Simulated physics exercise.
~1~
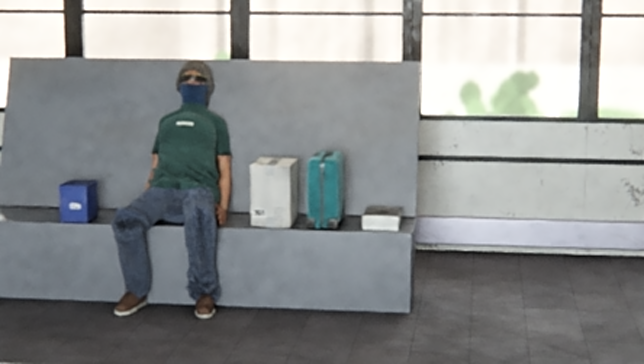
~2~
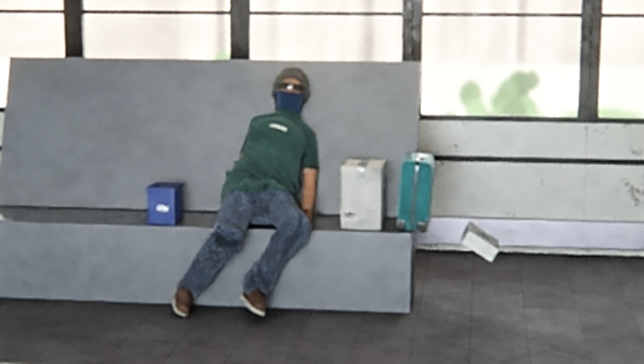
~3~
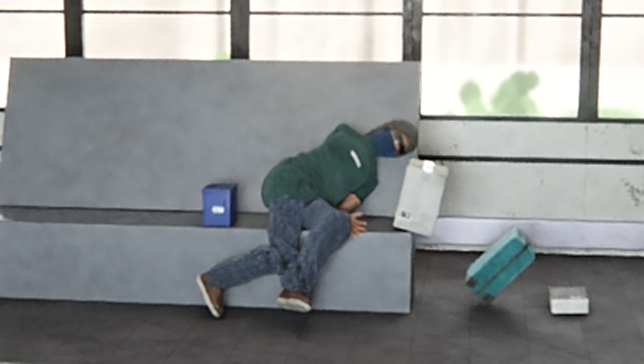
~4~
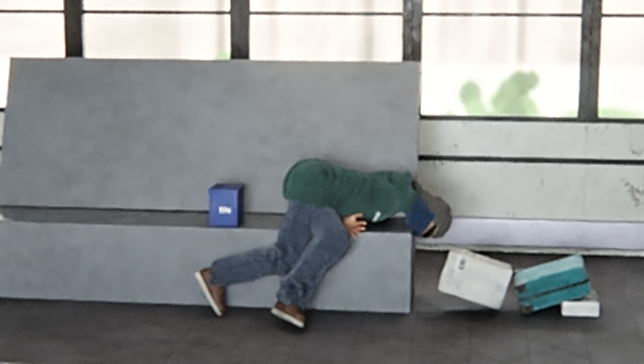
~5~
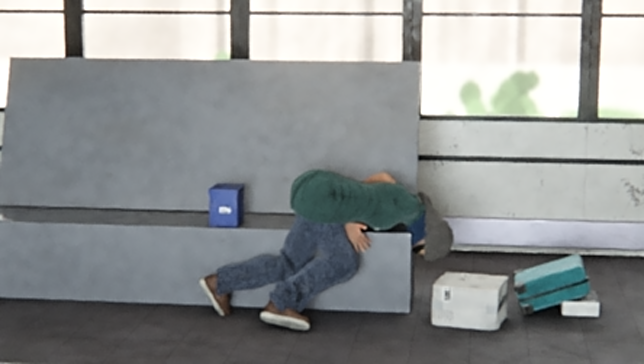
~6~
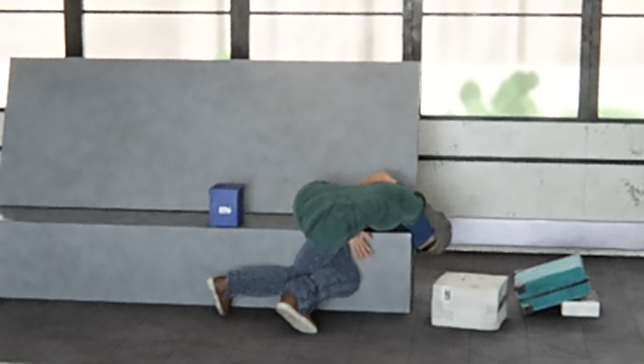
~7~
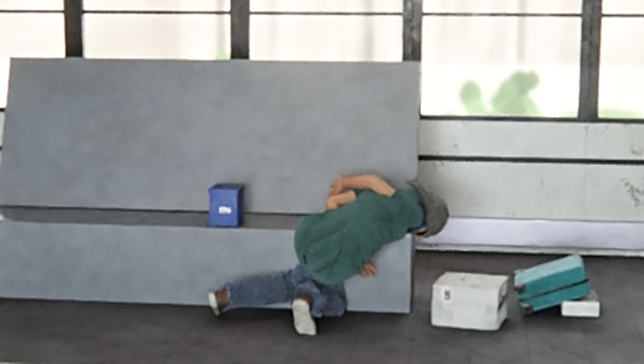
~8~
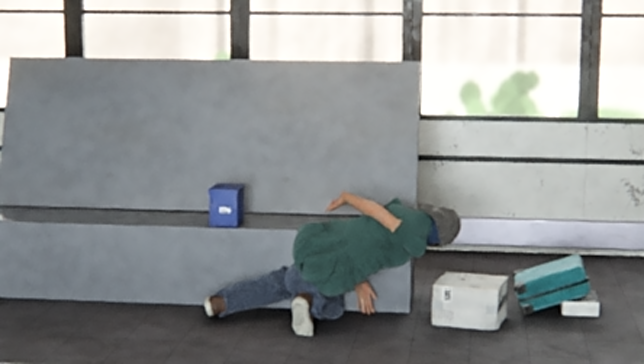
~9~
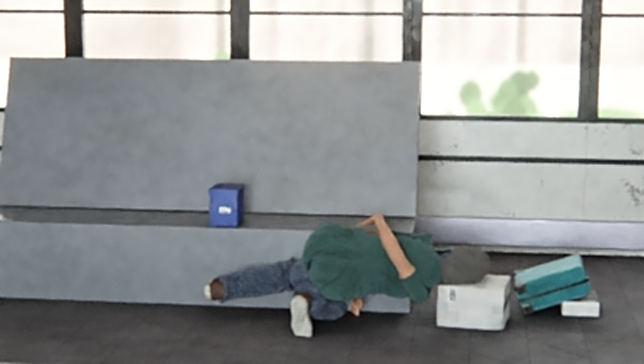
In the video, a limp seated person in a green shirt slides right along a grey bench as a small pale box, a teal case and a white pack fall off its end. The person topples sideways and slumps to the floor, head by the white pack, while the blue tub stays upright on the bench.
